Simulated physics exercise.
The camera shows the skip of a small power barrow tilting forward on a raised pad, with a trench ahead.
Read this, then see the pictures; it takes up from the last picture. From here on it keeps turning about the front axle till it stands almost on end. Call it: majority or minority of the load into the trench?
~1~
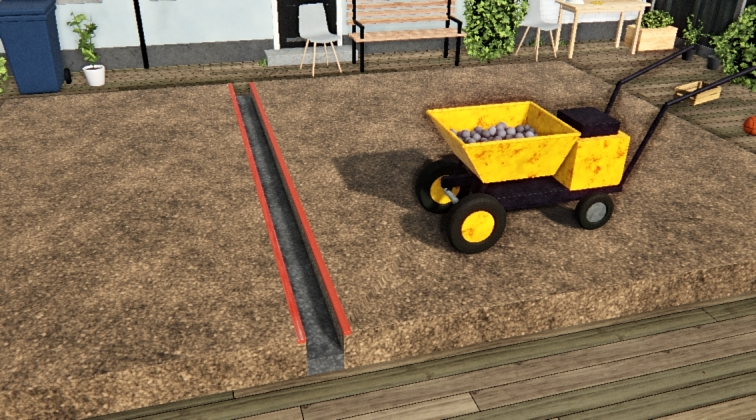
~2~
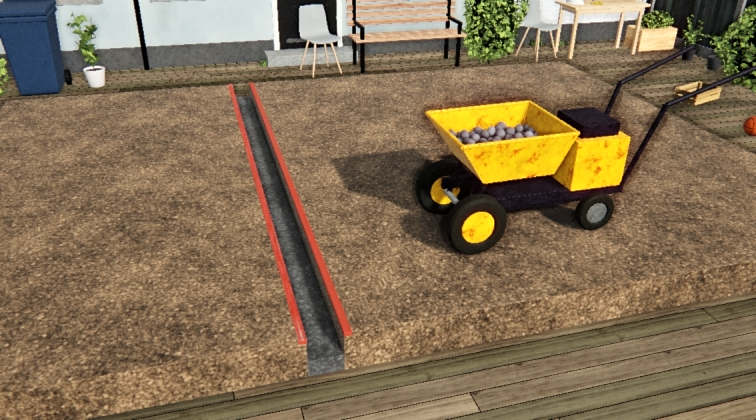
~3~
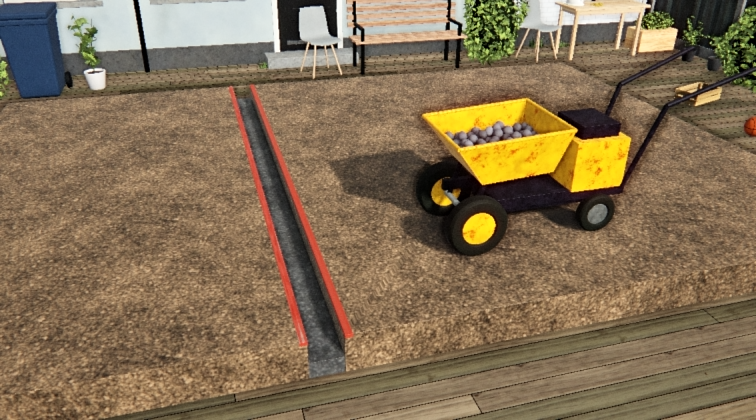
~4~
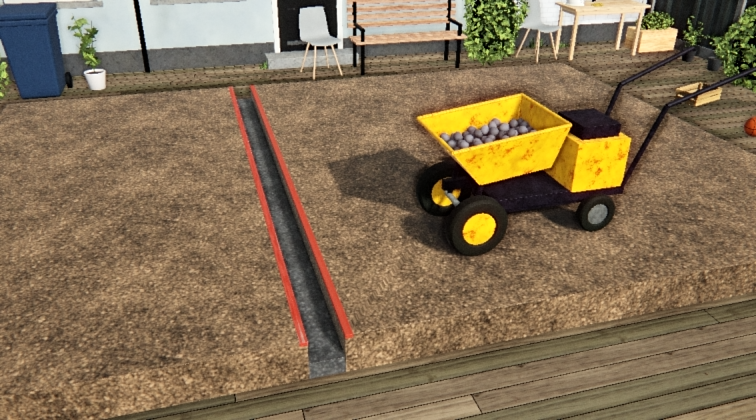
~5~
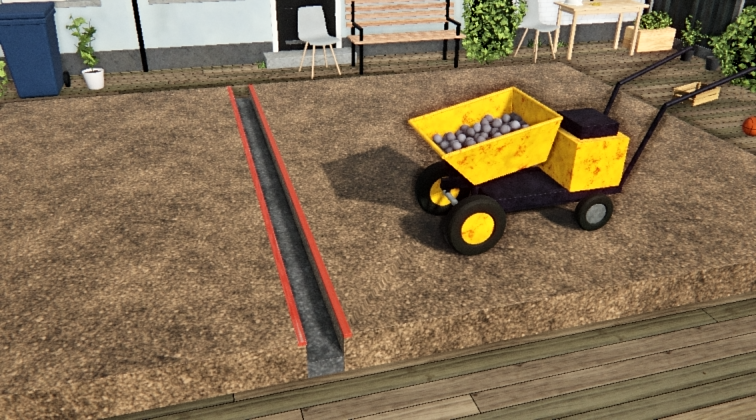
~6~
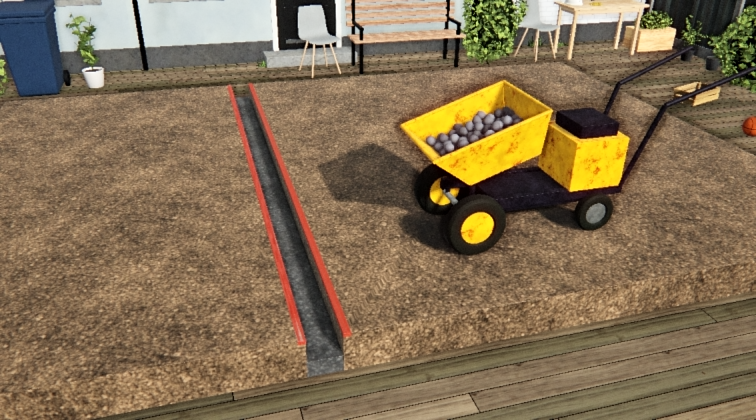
Minority.
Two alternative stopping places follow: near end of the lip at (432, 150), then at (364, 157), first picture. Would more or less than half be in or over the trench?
Position 1 exceeds half; position 2 falls short of half.
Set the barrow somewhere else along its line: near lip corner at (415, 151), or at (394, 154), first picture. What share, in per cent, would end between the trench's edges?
You'd see around 80 per cent the first time and around 60 per cent the second.
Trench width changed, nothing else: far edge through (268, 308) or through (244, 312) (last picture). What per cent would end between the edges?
Around 20 percent first, around 20 percent second.
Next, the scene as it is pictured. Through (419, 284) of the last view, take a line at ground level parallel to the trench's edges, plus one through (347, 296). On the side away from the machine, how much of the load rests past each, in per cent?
Estimate: 100 %, then 40 %.
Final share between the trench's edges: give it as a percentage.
Roughly 25 %.
Shortly afterwards, skip tipped steeply; the whole lot in the skip.
Next, skip tipped right over; the bulk in the skip; near a quarter short of the trench; only a few falling.
Some moments later, skip tipped right over; a little in the skip; the bulk short of the trench; a little in or heaped over the trench.
In the end, skip tipped right over; the bulk short of the trench; near a quarter in or heaped over the trench; none at all beyond it.
